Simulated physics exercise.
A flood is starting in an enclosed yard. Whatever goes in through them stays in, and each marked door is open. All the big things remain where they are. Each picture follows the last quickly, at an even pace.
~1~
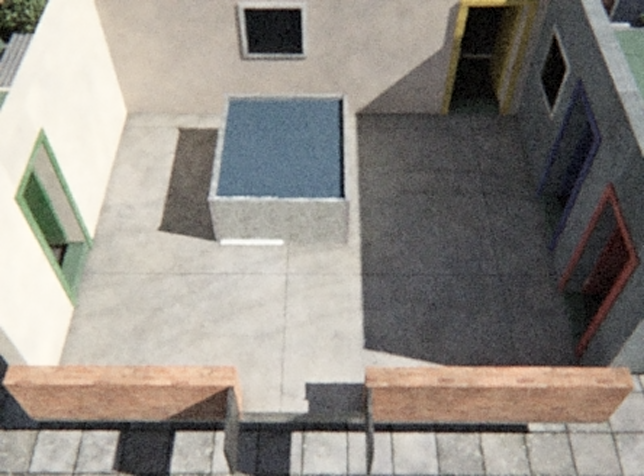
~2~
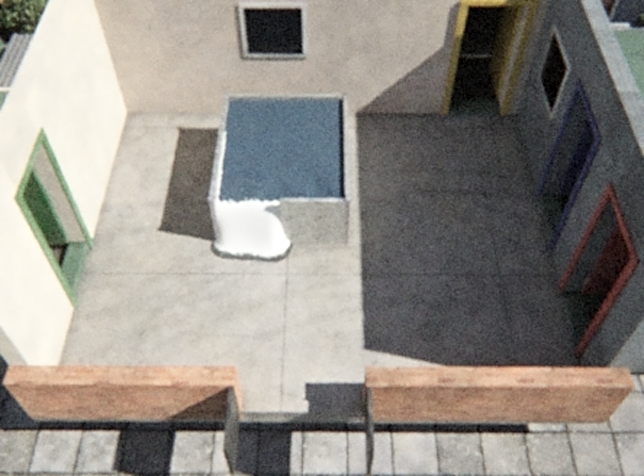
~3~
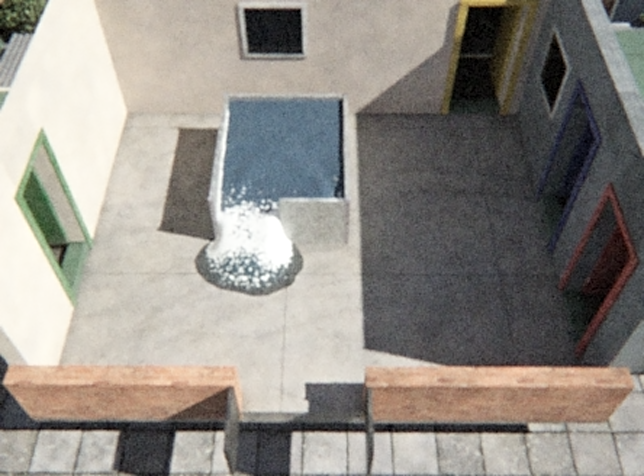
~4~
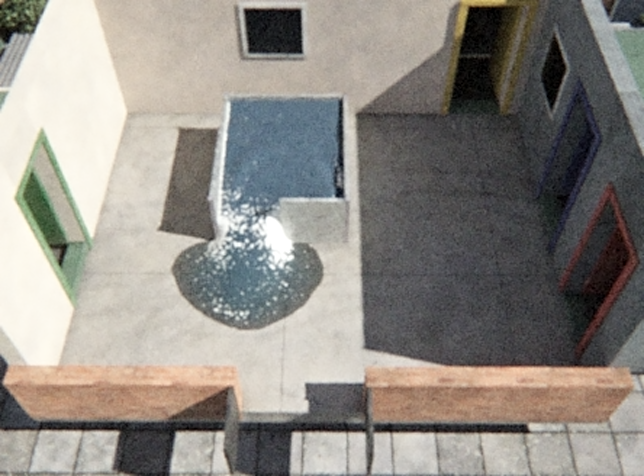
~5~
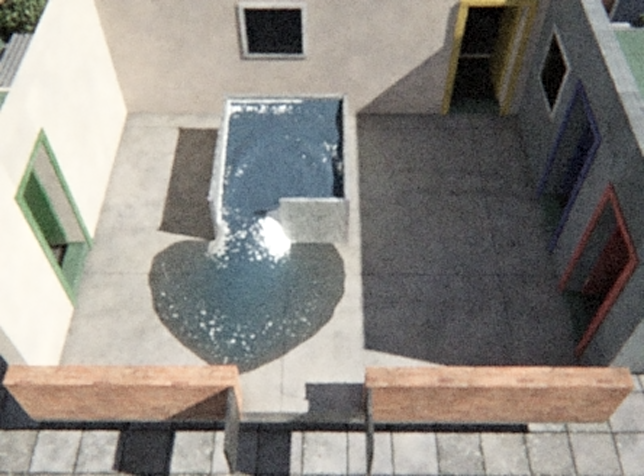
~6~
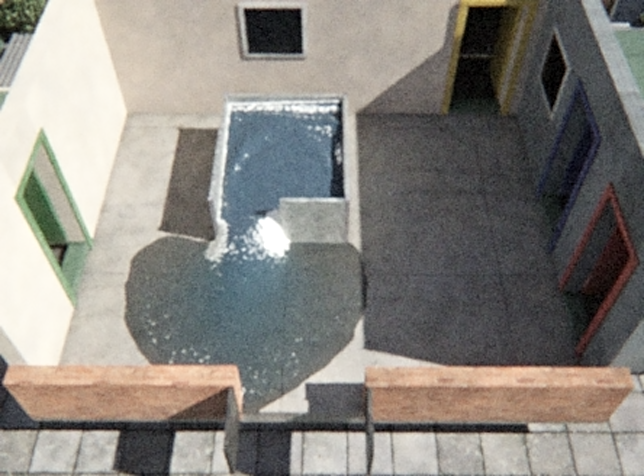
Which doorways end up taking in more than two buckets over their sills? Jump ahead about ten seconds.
The green door takes in two or fewer, the yellow door takes in two or fewer, the red door takes in two or fewer, the blue door takes in two or fewer.
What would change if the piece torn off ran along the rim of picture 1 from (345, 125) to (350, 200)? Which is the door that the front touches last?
That would be the green door.
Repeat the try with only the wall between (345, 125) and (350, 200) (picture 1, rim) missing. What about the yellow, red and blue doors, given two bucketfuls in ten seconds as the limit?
In that case the yellow door breaks the limit, the red door breaks the limit and the blue door breaks the limit.
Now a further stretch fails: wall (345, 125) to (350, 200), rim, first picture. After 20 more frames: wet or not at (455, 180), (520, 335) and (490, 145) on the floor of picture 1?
Spot one ends up deluged, spot two deluged, spot three deluged.
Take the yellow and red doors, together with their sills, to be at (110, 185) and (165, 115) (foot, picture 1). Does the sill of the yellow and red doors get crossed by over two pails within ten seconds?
Note - the yellow door ends up short of it; the red door ends up above it.
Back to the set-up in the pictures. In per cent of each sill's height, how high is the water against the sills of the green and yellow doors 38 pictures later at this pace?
I'd say around 60 and 0 in a hundred.
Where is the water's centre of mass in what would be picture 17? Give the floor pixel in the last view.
I'd put my finger on (252, 239).
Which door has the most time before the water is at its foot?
My answer: The yellow door.
A moment on, water covers 30 % of the floor; the green door wet at the sill, nothing in, the yellow door not reached, the red door not reached, the blue door not reached.
Next, water covers 30 % of the floor; the green door wet at the sill, nothing in, the yellow door not reached, the red door not reached, the blue door not reached.
Then, water covers 50 % of the floor; the green door wet at the sill, nothing in, the yellow door not reached, the red door wet at the sill, nothing in, the blue door not reached.
Later, water covers 65 % of the floor; the green door wet at the sill, nothing in, the yellow door not reached, the red door wet at the sill, nothing in, the blue door wet at the sill, nothing in.
In the end, water covers 85 % of the floor; the green door wet at the sill, nothing in, the yellow door wet at the sill, nothing in, the red door wet at the sill, nothing in, the blue door wet at the sill, nothing in.
